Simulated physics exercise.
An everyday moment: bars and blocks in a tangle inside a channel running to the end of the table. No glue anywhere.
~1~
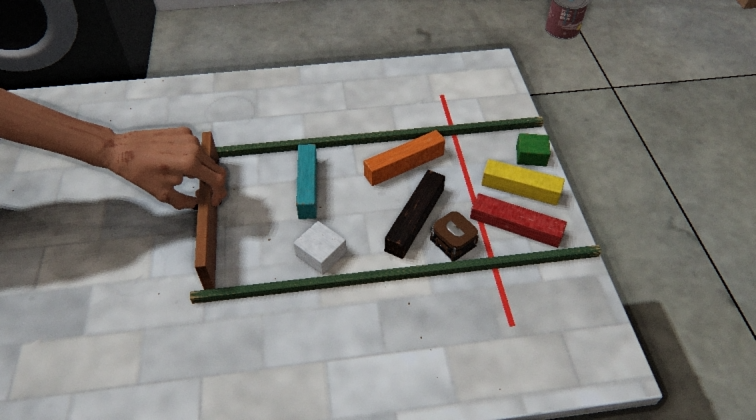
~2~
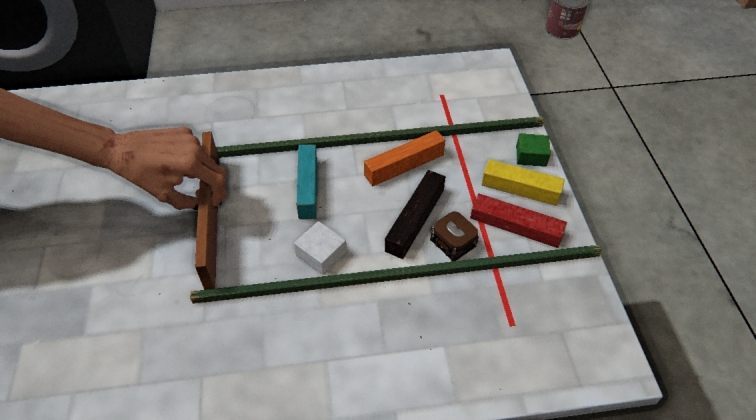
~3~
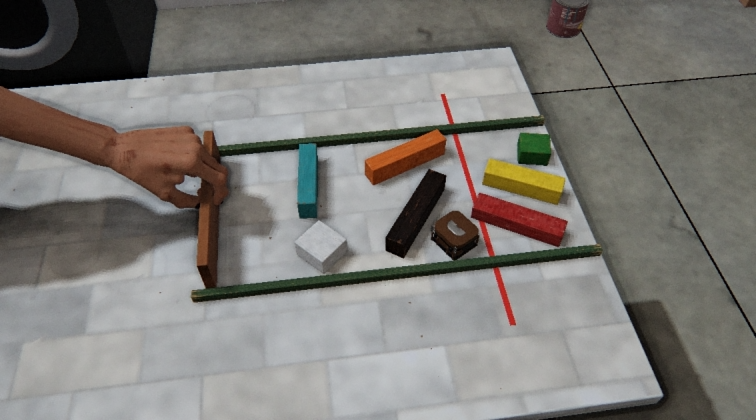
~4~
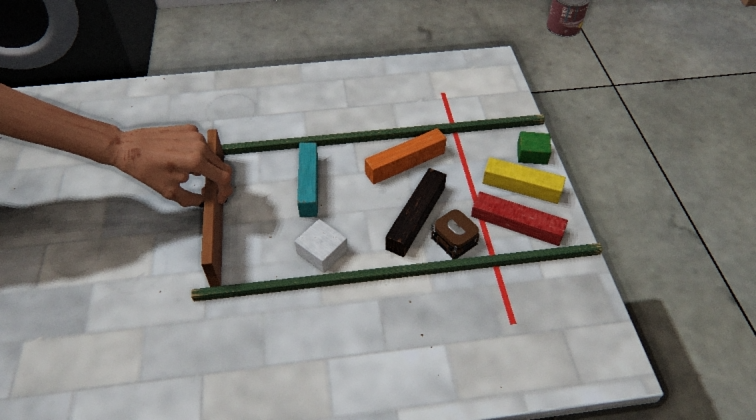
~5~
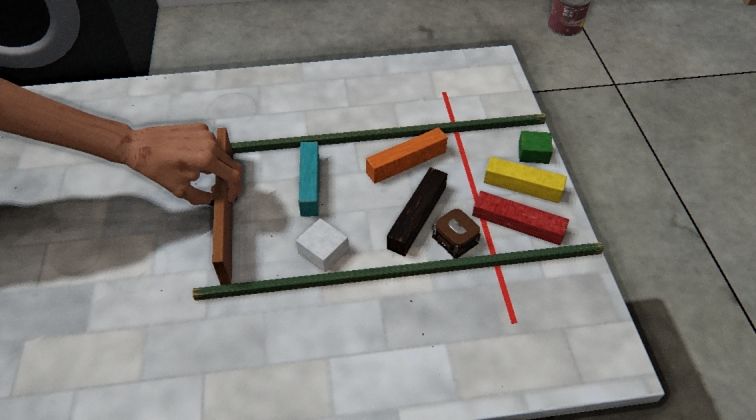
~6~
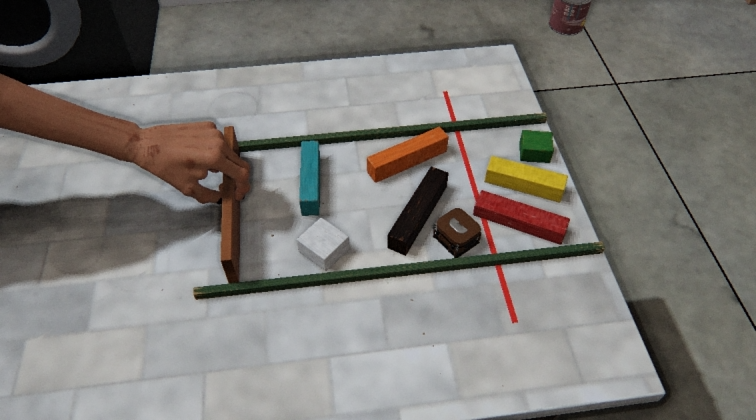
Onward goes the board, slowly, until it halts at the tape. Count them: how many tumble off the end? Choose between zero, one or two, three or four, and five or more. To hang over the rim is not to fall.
The count is zero.
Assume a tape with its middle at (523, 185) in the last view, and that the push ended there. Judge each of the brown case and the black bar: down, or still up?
Note: Brown case does not last; black bar lasts.
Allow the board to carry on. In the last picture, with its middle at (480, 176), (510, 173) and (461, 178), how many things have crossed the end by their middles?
Past-the-end tally - position 1: 0, position 2: 4, position 3: 0.
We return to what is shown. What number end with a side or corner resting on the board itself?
2 of them.
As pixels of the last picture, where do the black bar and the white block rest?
Roughly at (520, 199) and at (509, 235), in that order.
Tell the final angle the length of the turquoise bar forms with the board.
Near 0 degrees.
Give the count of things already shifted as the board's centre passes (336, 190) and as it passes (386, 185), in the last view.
The count is 2 at the first point and 5 at the second.
Soon after, none off yet; green block at rest near (536, 147); yellow bar at rest near (525, 179); red bar at rest near (521, 217).
Then, none off yet; green block at rest near (536, 147); yellow bar at rest near (526, 178); red bar moved a little near (537, 203).
At rest, the number that fall off is zero.
